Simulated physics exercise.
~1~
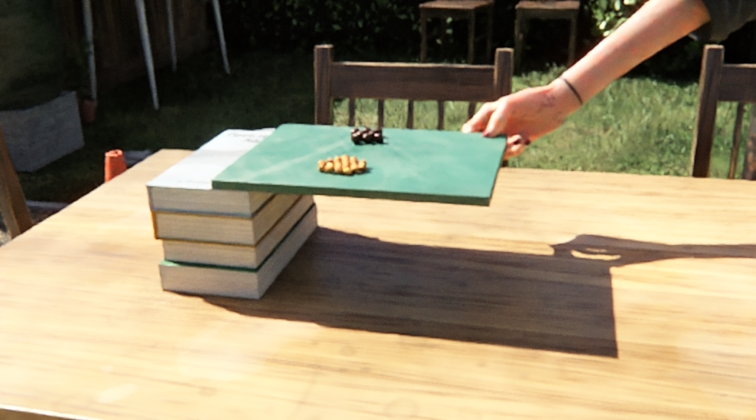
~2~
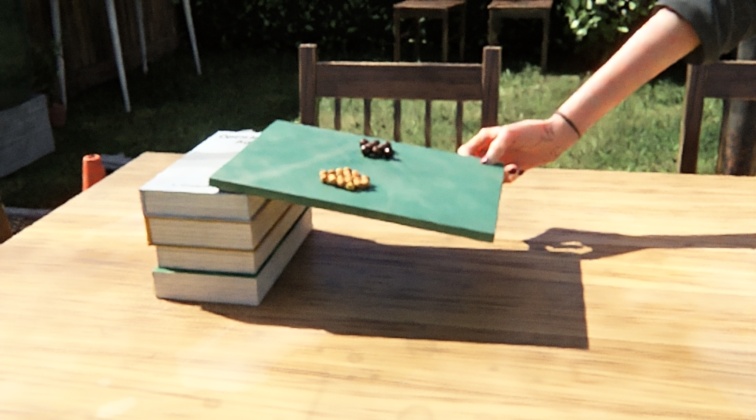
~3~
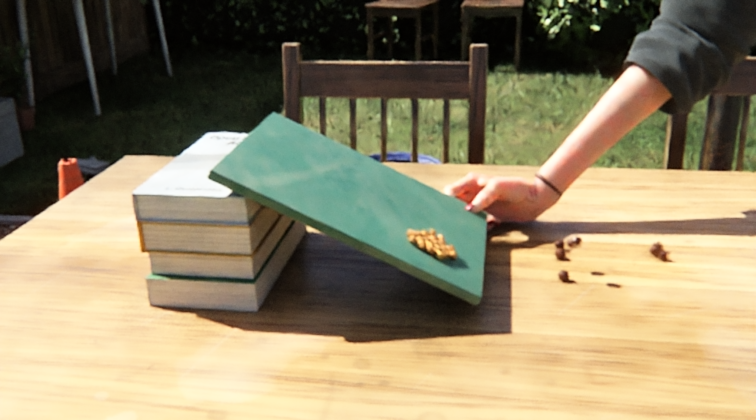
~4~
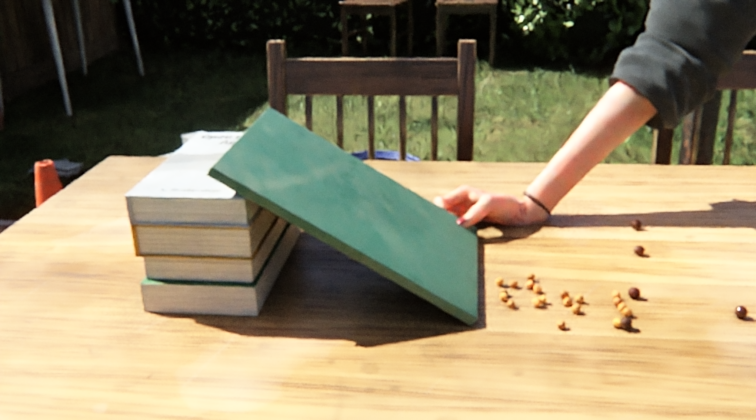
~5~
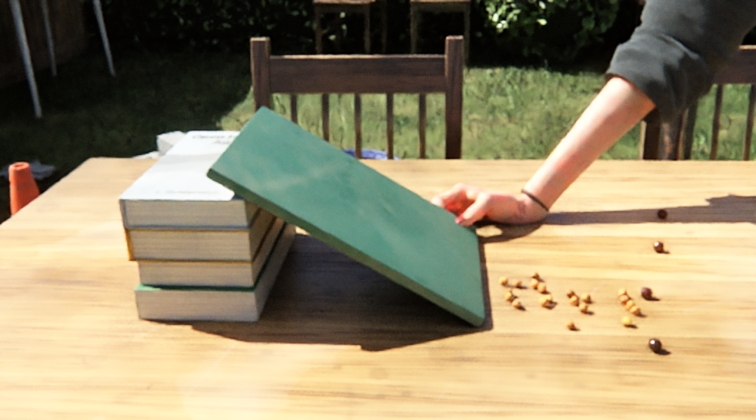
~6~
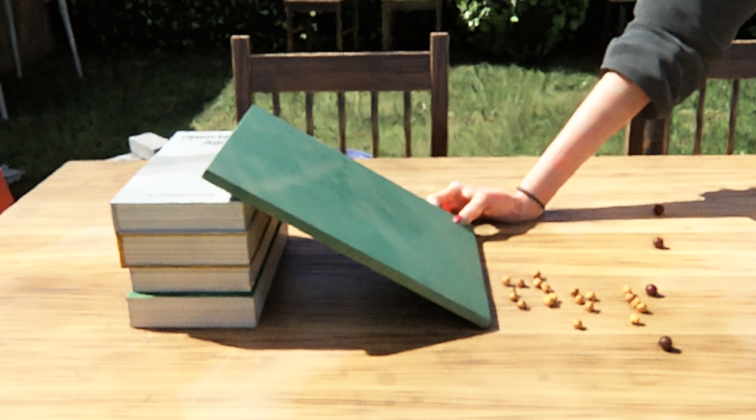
At first, a hand holds the right end of a green board nearly level, its left end resting on a stack of books, with a dark handful of small round pieces behind a golden-brown one. The hand lowers its end, and the board begins to tilt. As the slope steepens, the dark pieces roll off onto the wooden table while the golden ones slide down in a clump. The board's end comes down on the table, and the golden pieces spill out too. Finally, the golden pieces lie scattered near the foot of the ramp, with the few dark ones in view mostly farther right.
